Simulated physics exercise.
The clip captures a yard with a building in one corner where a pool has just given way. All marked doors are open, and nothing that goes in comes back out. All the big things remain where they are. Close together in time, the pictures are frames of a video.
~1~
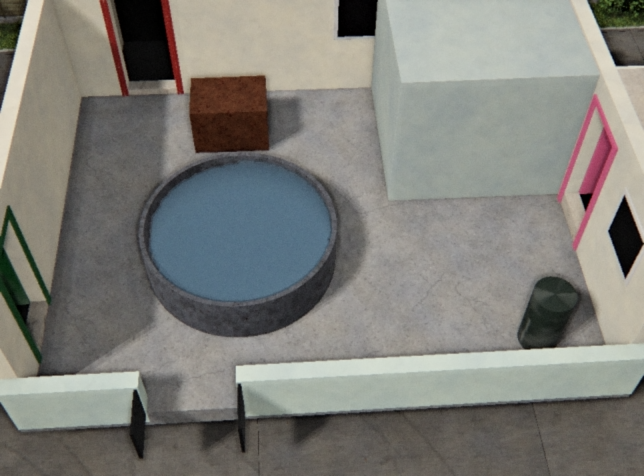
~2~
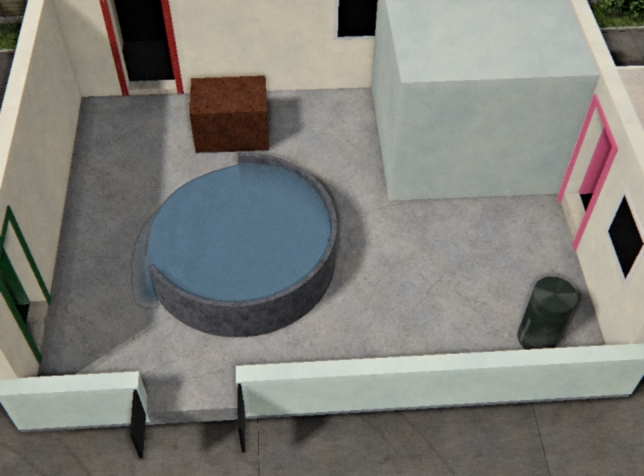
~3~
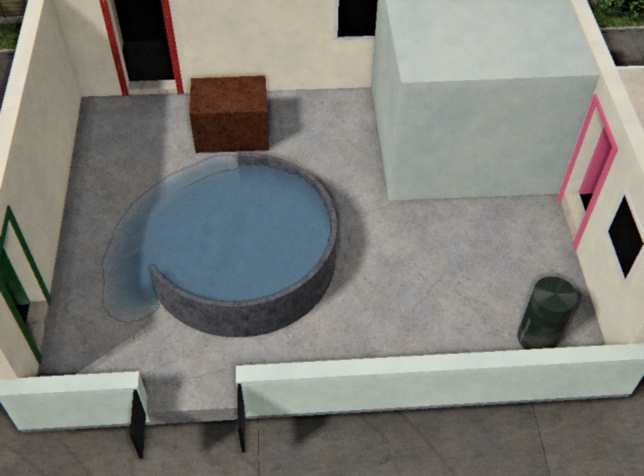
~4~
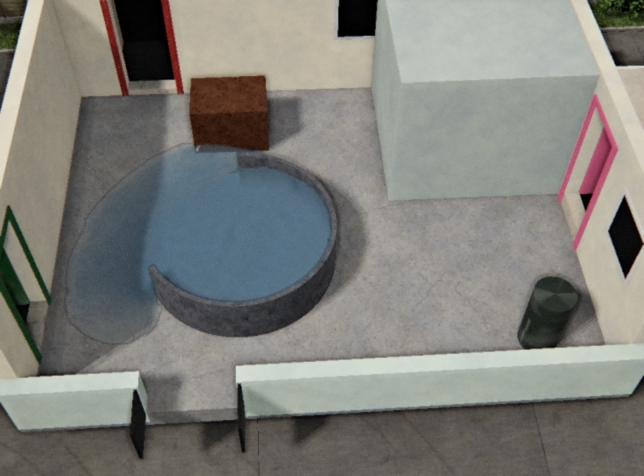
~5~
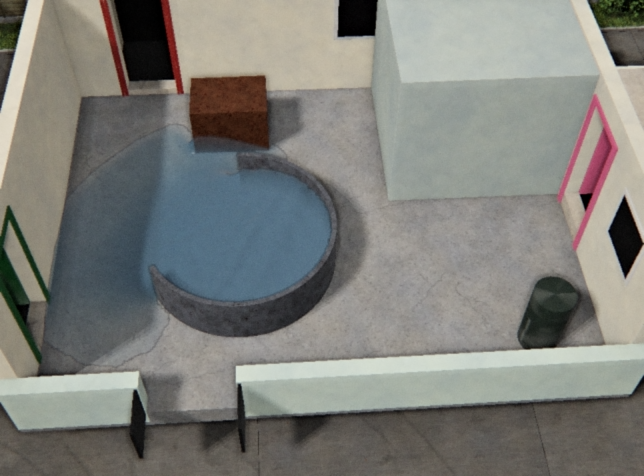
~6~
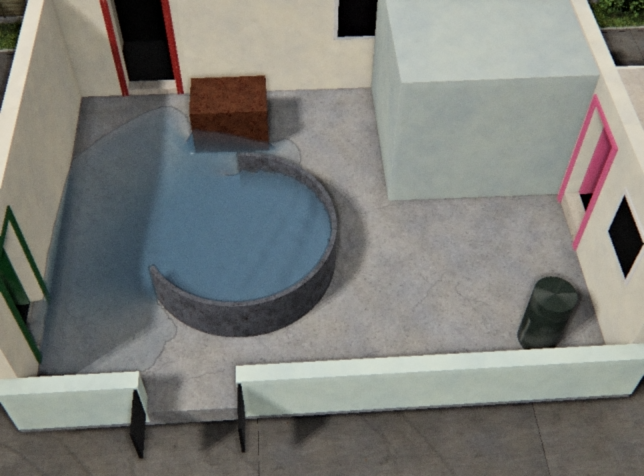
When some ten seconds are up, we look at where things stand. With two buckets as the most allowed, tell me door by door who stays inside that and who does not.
Here it is: The pink door stays inside it; the red door does not; the green door does not.
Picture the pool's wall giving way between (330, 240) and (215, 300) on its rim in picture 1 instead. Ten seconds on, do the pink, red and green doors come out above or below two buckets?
In order, pink door overshoots the limit, red door remains short of it, green door remains short of it.
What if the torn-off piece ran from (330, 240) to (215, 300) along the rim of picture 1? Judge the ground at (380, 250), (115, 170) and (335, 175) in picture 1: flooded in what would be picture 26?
Point by point: Unwetted; unwetted; unwetted.
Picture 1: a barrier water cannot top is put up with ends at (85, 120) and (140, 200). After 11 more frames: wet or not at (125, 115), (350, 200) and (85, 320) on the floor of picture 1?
In turn: Covered, awash, under water.
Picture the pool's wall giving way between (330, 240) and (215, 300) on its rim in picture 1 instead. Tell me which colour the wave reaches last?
The red-painted one, I reckon.
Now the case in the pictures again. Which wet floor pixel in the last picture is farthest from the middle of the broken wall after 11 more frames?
Somewhere near (374, 111).
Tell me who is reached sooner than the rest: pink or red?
Soonest: The door marked red.
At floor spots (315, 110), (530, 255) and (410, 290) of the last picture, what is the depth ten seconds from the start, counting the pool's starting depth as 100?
Approx. values, in order: 6 %, 8 %, 12 %.
A moment on, water covers 35 % of the floor; the pink door not reached, the red door under two buckets in, the green door over two buckets in.
Next, water covers 45 % of the floor; the pink door not reached, the red door over two buckets in, the green door over two buckets in.
Then, water covers 65 % of the floor; the pink door not reached, the red door far over two buckets in, the green door far over two buckets in.
Later, water covers 85 % of the floor; the pink door not reached, the red door far over two buckets in, the green door far over two buckets in.
In the end, water covers 100 % of the floor; the pink door wet at the sill, nothing in, the red door far over two buckets in, the green door far over two buckets in.
